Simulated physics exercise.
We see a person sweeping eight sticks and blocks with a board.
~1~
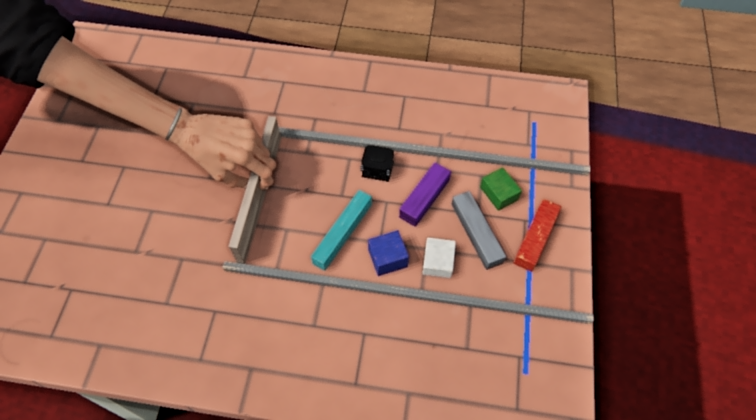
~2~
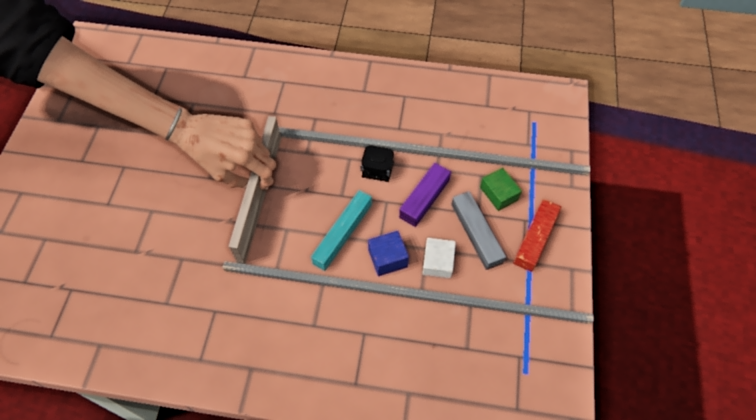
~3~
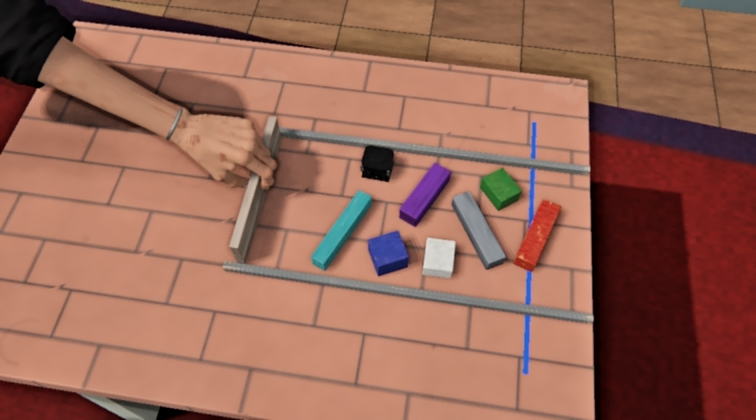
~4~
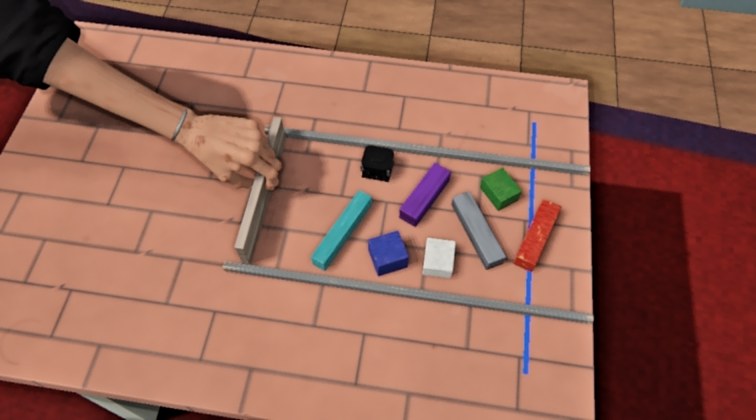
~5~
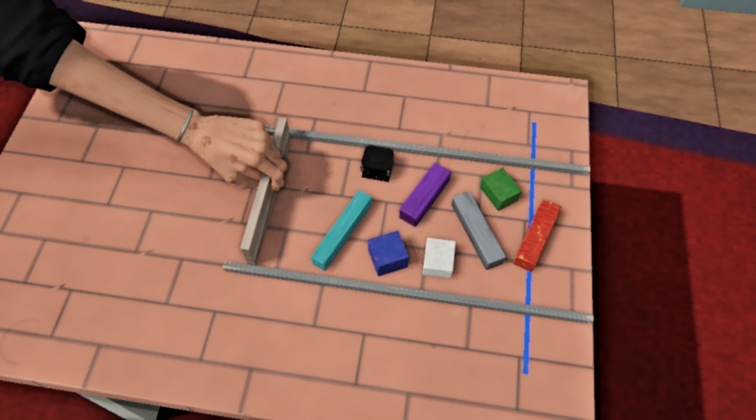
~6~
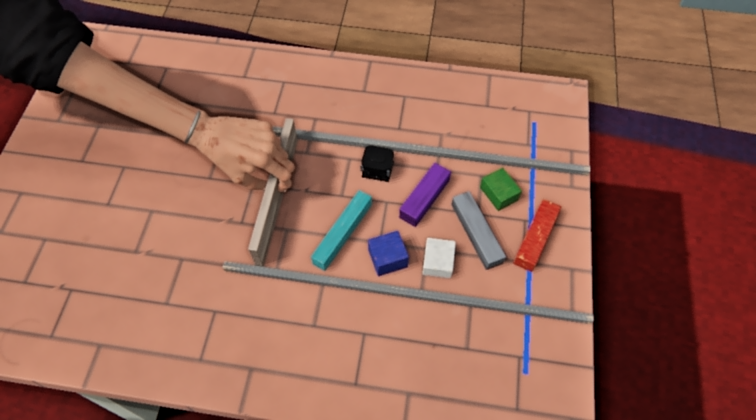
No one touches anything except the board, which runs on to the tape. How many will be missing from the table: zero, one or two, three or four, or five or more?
I predict the tally of drops will be above two but under five.
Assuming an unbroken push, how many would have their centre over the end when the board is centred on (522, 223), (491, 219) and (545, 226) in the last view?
3, 1 and 4.
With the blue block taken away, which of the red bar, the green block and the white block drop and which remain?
Red bar down, green block down, white block still up.
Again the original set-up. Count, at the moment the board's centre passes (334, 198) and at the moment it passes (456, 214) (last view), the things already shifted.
At the first point the count is 1, at the second it's 8.
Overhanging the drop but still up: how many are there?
It would come to 1.
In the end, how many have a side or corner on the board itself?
That comes to 2.
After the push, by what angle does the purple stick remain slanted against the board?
About 20 degrees.
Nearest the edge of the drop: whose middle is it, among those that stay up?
It's the white block that ends up nearest.
Soon after, none off yet; red bar at rest near (537, 235); green block at rest near (501, 189); grey stick at rest near (478, 230).
At rest, the number that fall off is three or four; fallen, grey stick, green block and red bar.
